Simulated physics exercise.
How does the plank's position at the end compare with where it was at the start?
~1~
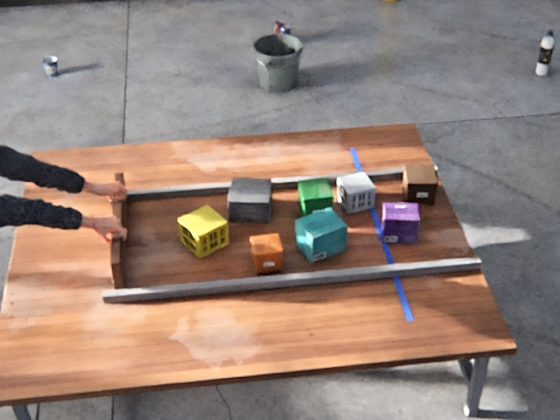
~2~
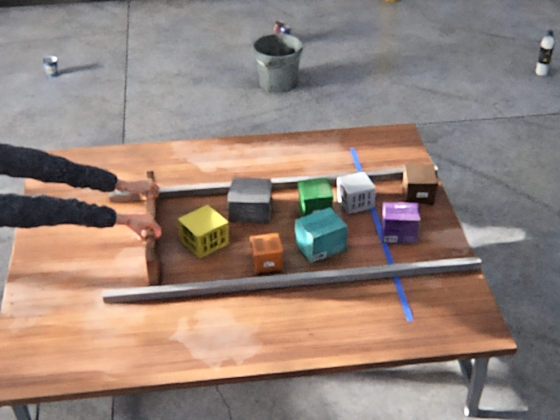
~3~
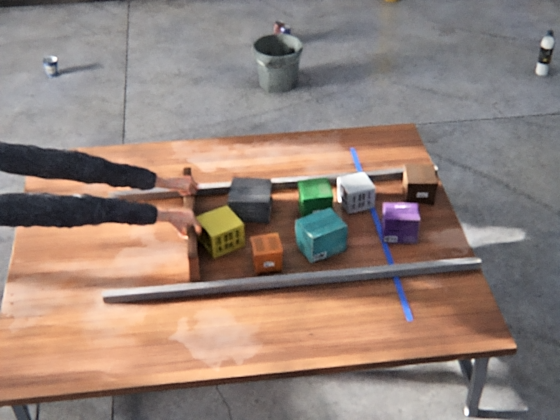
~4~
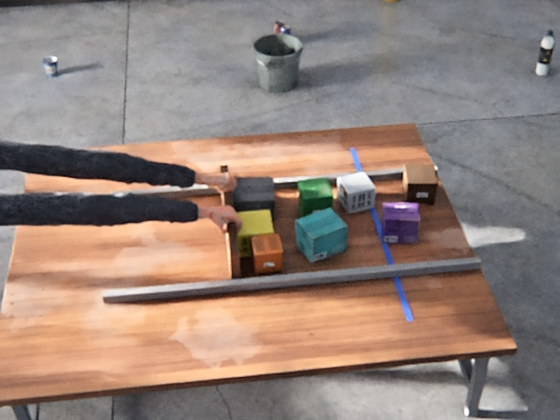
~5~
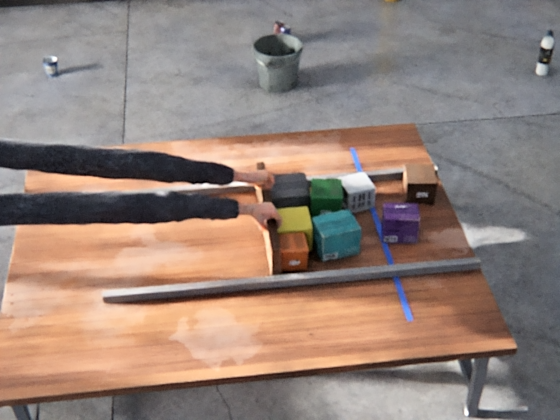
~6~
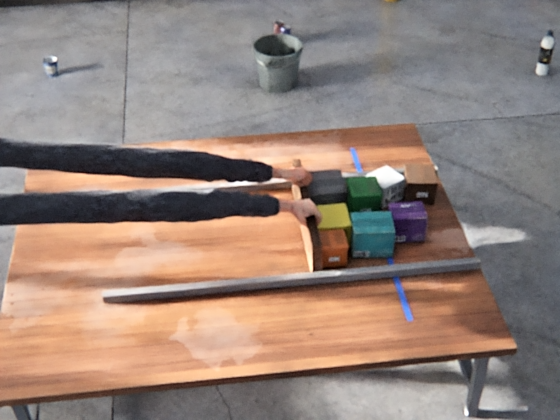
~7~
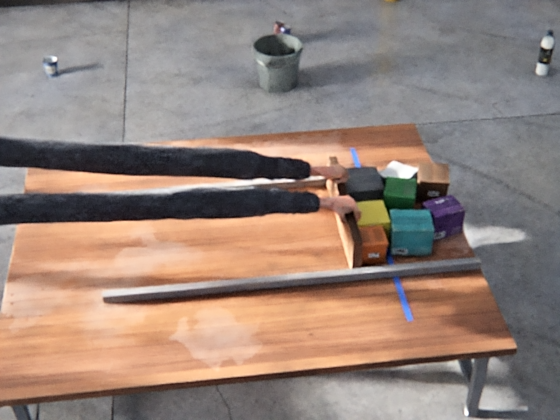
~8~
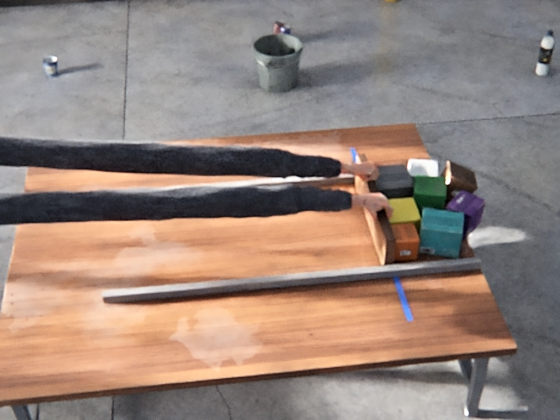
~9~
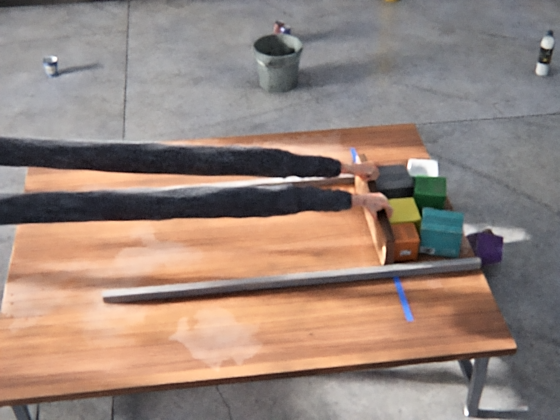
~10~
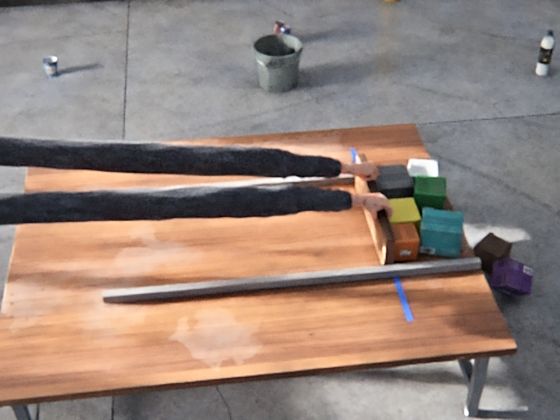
At the start the plank stands near the left ends of the two rails, to the left of all the boxes. By the end it has moved far to the right and stands by the blue tape, close behind the bunched boxes.
